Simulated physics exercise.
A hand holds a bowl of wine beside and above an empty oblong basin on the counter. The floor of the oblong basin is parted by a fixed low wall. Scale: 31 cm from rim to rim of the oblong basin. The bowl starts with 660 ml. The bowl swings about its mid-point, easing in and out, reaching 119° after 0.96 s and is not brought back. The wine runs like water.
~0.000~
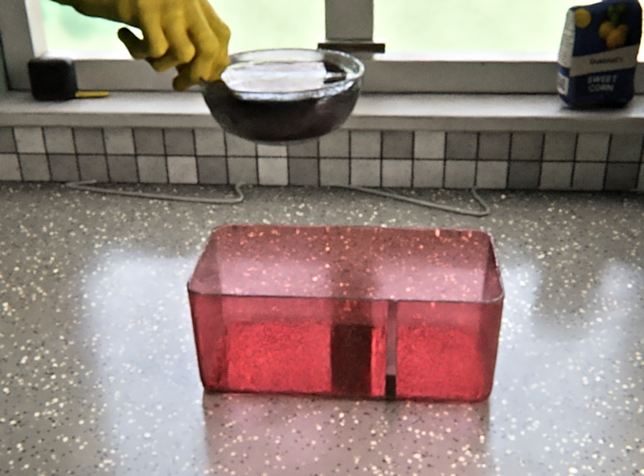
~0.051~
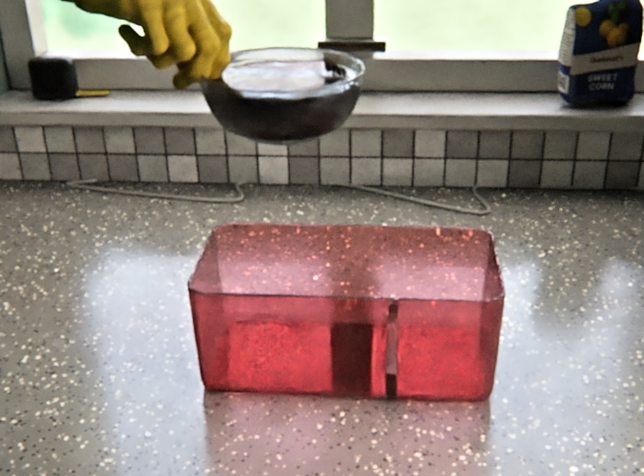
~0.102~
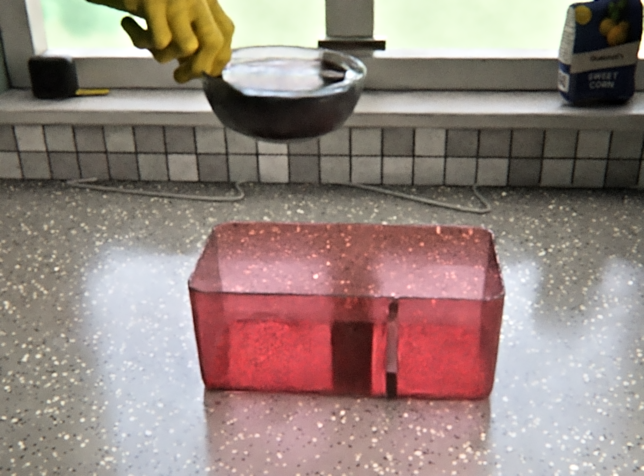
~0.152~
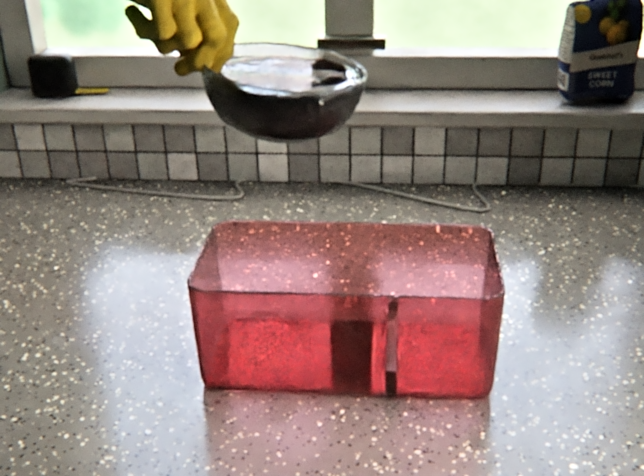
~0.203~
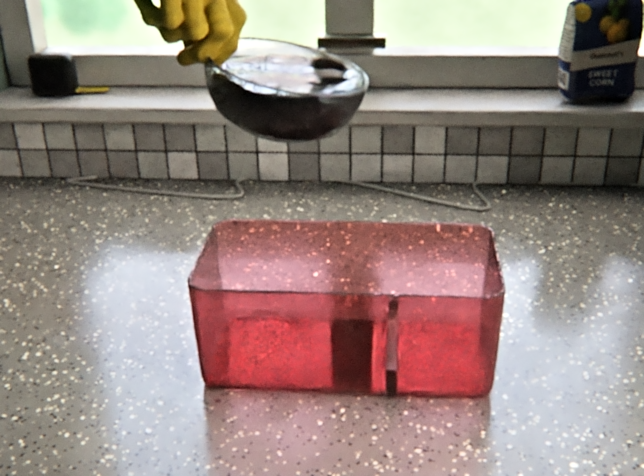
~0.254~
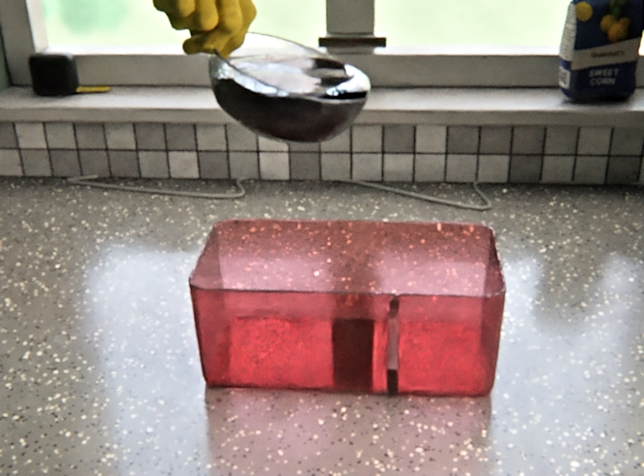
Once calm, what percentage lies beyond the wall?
Roughly 59 per cent is past the wall.
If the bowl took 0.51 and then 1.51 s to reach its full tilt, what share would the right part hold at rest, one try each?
First 45, then 65 per cent.
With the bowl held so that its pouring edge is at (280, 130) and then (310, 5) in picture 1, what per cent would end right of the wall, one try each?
In turn about 15 and 50 per cent.
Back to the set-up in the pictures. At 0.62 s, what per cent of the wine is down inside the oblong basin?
Near 40 in a hundred.
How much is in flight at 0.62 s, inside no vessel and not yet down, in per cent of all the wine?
Near 46 in a hundred.
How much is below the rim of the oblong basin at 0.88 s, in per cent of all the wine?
Some 96 per cent.
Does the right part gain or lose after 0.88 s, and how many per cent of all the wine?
It goes down by about 10.
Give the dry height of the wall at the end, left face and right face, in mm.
Left about 20 mm, right about 2 mm.
Then, 0.62 s in, the tilt is 85° and 15 per cent is still to pour, 1 is left of the wall and 38 right of it.
Then, 0.88 s in, the tilt is 117° and 0 per cent is still to pour, 29 is left of the wall and 68 right of it.
Then, 1.16 s in, the tilt is 119° and 0 per cent is still to pour, 39 is left of the wall and 59 right of it.
Then, 1.46 s in, the tilt is 119° and 0 per cent is still to pour, 40 is left of the wall and 59 right of it.
Finally, 40 per cent lies left of the wall, 59 right of it and 2 outside.
